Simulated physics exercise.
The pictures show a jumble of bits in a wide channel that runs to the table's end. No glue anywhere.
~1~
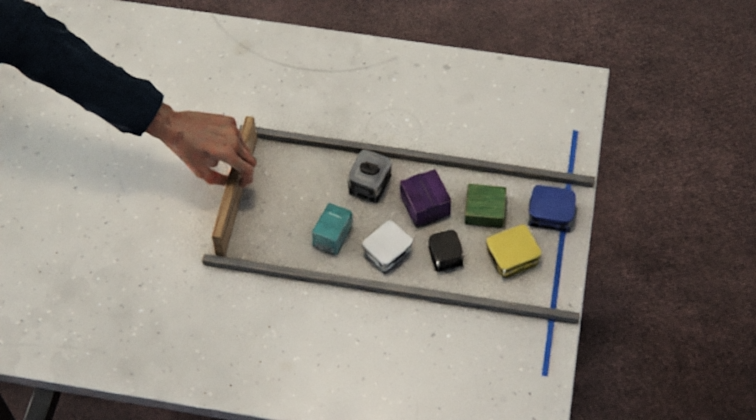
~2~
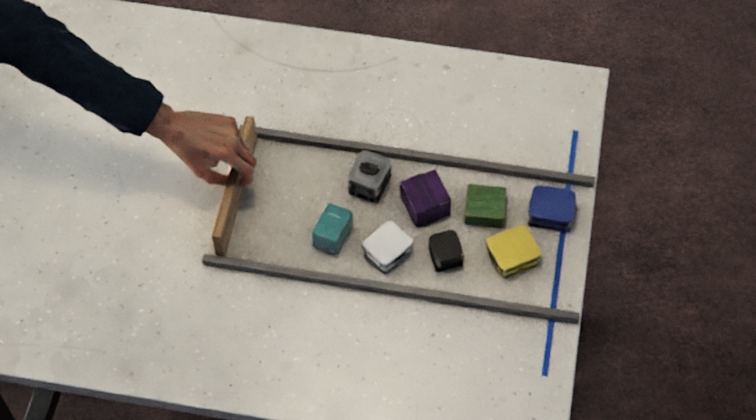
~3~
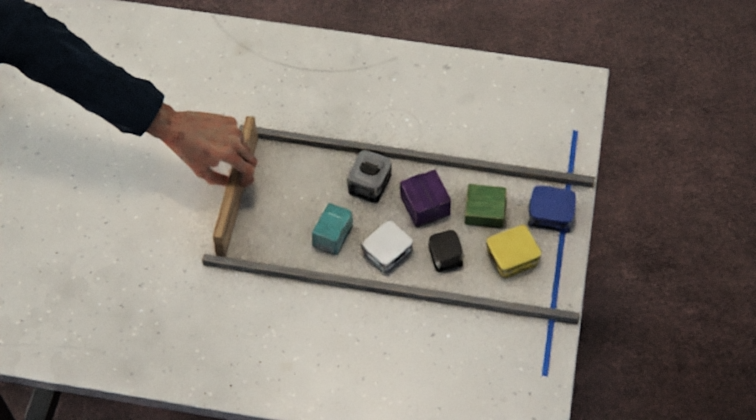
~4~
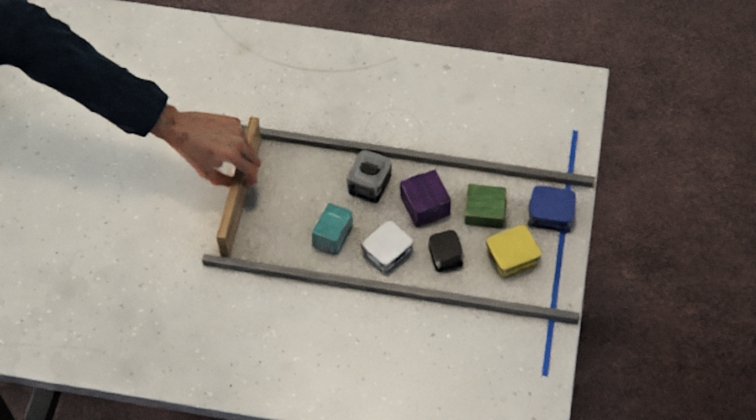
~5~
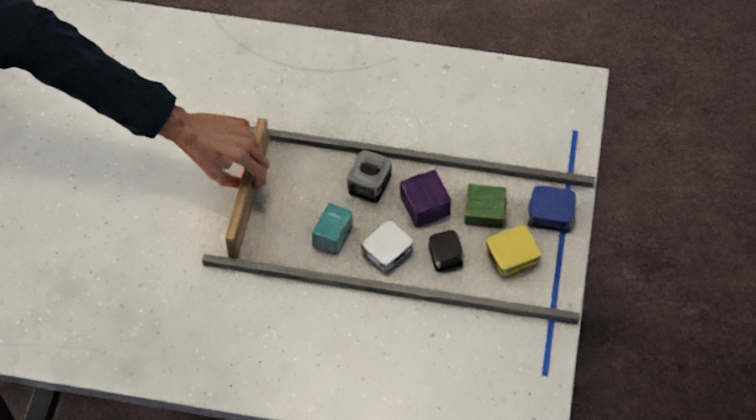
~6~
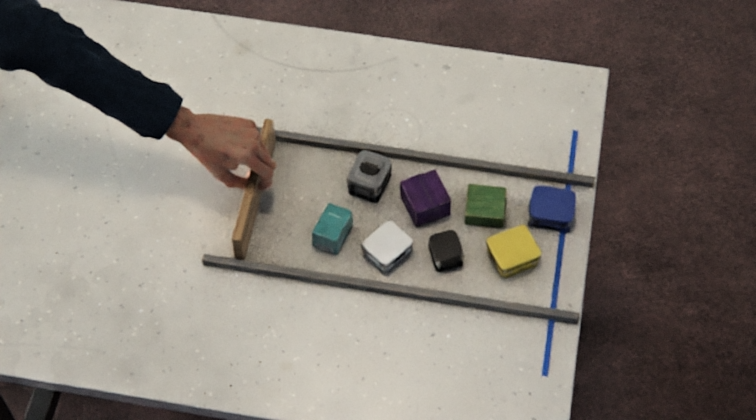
A hand slides a wooden board slightly right along a channel on a speckled table, the colourful blocks ahead staying still.
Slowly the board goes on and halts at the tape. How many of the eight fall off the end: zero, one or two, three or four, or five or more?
Here the number that fall off is five or more.
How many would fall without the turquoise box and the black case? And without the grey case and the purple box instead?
Fallen: 4, and 4 in the other try.
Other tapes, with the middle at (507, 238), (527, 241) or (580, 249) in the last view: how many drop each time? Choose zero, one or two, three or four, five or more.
One after another: 3 or 4; three or four; 5 or more.
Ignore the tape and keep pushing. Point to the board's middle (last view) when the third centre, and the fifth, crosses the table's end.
About (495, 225), then (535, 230).
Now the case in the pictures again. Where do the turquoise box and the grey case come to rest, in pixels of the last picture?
The turquoise box stops around (573, 264); the grey case around (584, 206).
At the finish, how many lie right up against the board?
That makes 2.
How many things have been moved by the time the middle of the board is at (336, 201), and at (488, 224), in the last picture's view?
By then 1, and 8.
Soon after, none off yet; blue case at rest near (552, 209); yellow case at rest near (513, 252); green block at rest near (486, 206).
In the end, the number that fall off is five or more; gone, white case, purple box, black case, green block, yellow case and blue case.
